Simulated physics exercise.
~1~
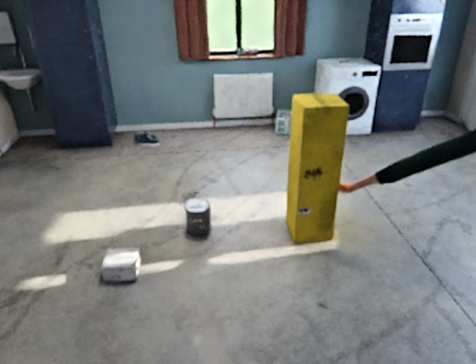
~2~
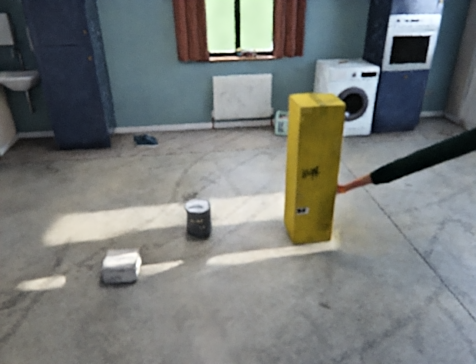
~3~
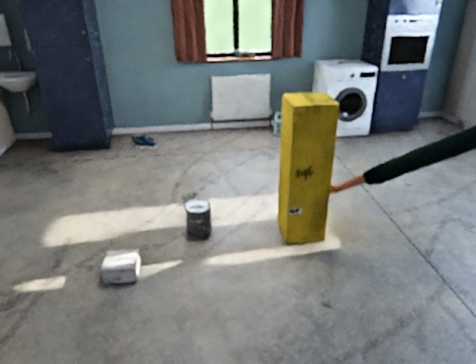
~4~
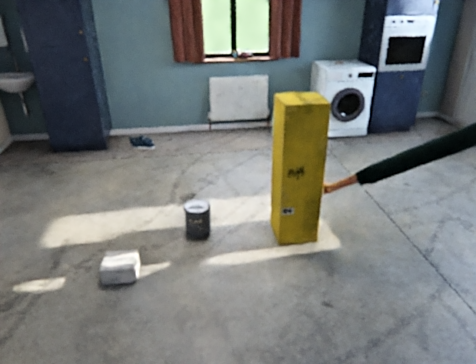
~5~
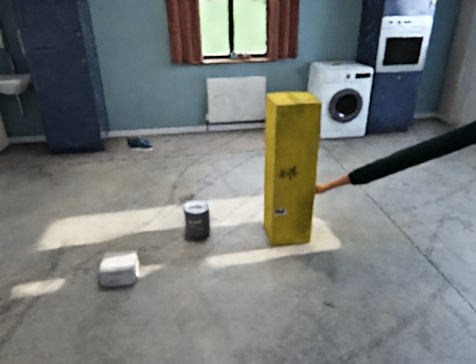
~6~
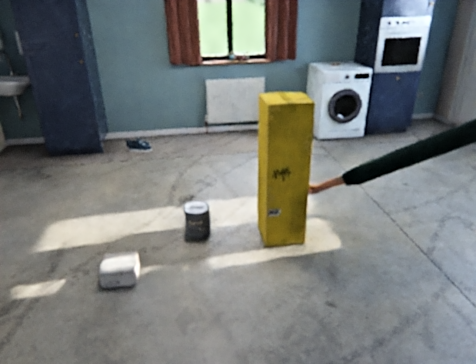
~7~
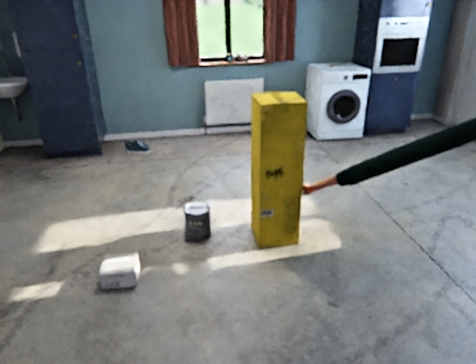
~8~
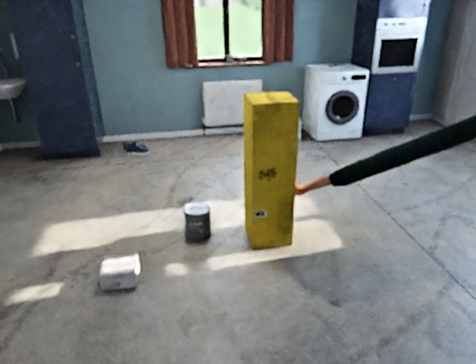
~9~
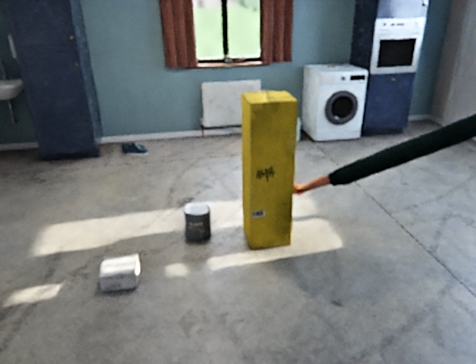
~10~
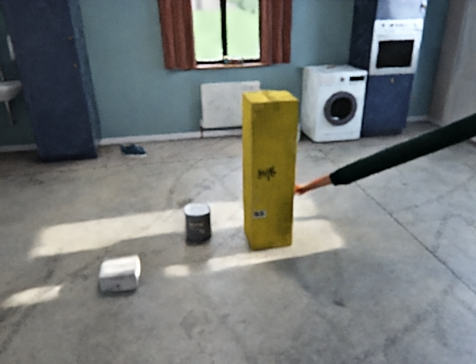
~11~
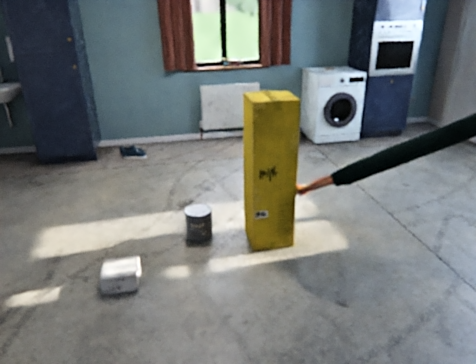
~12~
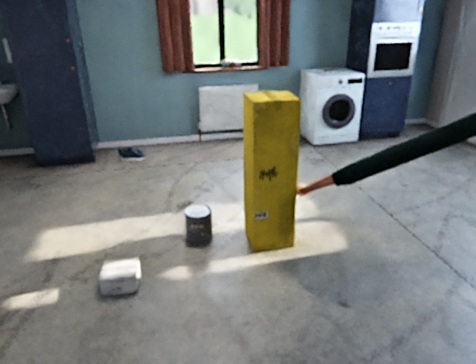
To begin with, a tall yellow box stands upright on a bare concrete floor, with a grey pail and a small white parcel to its left and a washing machine by the wall behind. An arm in a dark sleeve reaches in from the right, its hand against the side of the box. The hand pushes gently, and the box slides slowly to the left without tipping. It draws closer to the pail but never touches it. Finally the hand halts, still beside the box, which stays upright a short way left of its starting place, while the pail and parcel remain where they were.
